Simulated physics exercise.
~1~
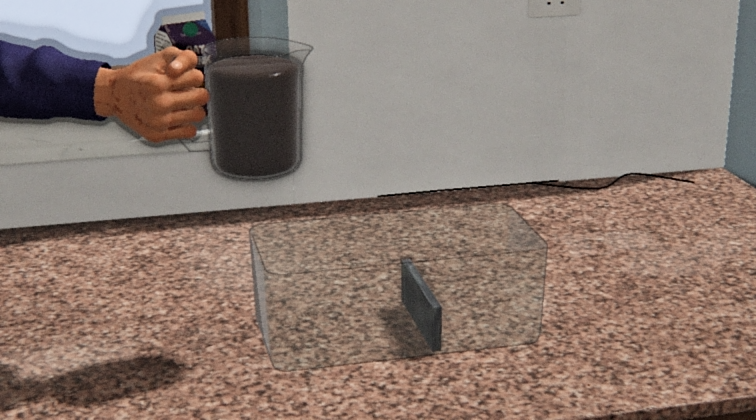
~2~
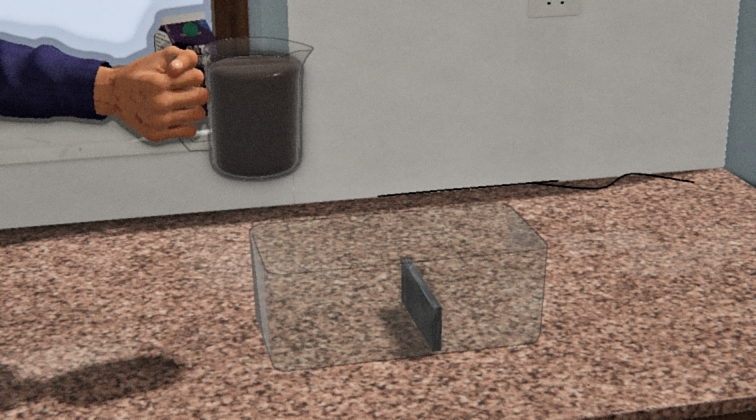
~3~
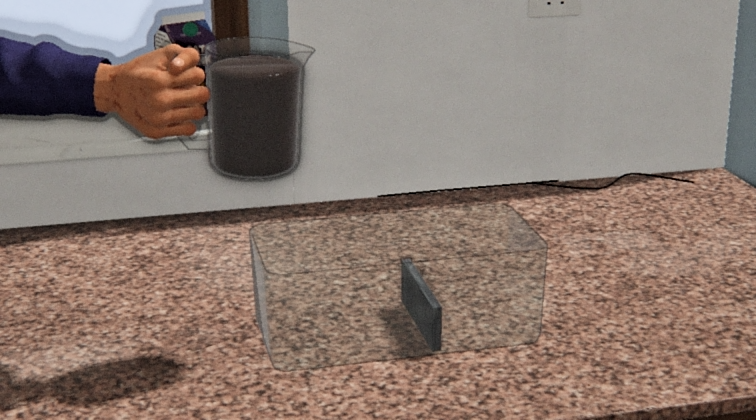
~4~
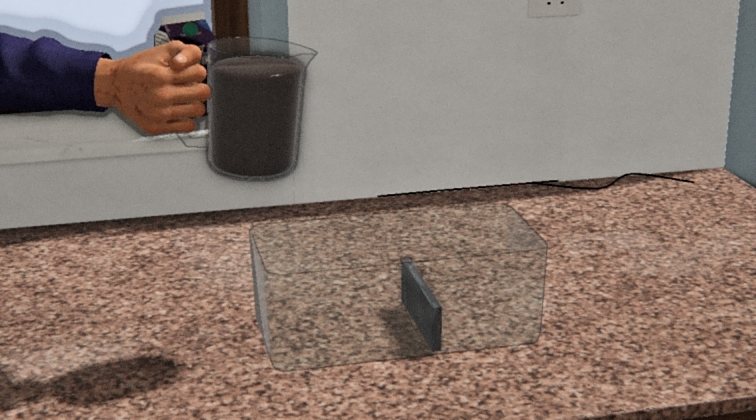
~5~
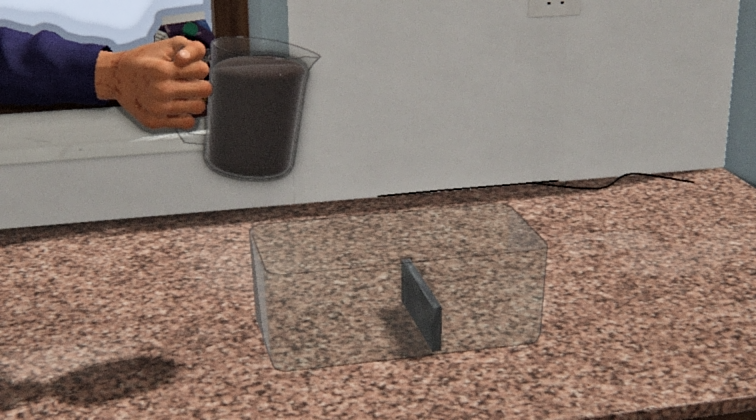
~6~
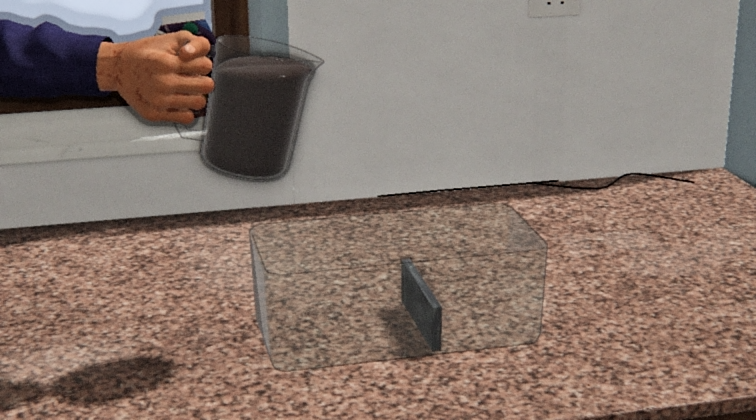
A hand in a dark blue sleeve, reaching in from the left, grips a clear beaker of dark brown liquid and tilts it slowly, then a little faster, to the right. Below stands a clear rectangular basin with a short dark grey divider inside, on a speckled pinkish-brown counter before a pale wall with a socket. Seen from slightly above, the basin stays still, and the view does not move.
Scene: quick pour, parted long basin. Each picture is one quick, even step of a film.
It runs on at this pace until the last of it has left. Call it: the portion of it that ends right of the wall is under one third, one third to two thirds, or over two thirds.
Under one third.
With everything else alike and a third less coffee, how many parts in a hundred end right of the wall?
The share comes to roughly 5 per cent.
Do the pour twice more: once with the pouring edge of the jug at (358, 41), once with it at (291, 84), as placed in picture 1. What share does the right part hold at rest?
Try one: 65 %; try two: 5 %.
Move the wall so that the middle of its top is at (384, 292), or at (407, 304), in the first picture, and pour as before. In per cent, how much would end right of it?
Try 1: Some 60 %; try 2: 30 %.
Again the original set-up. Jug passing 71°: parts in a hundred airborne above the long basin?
Around 15 percent.
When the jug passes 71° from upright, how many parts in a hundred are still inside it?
It works out to close to 80 percent.
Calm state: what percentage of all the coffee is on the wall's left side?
Share approx. 95 per cent.
A moment on, the jug is tipped part way and 79 per cent is still to pour, 4 is left of the wall and 0 right of it.
Next, the jug is tipped right over and 20 per cent is still to pour, 57 is left of the wall and 1 right of it.
Then the jug is tipped right over and 0 per cent is still to pour, 92 is left of the wall and 2 right of it.
Later the jug is tipped right over and 0 per cent is still to pour, 93 is left of the wall and 3 right of it.
At rest 93 per cent lies left of the wall, 3 right of it and 5 outside.
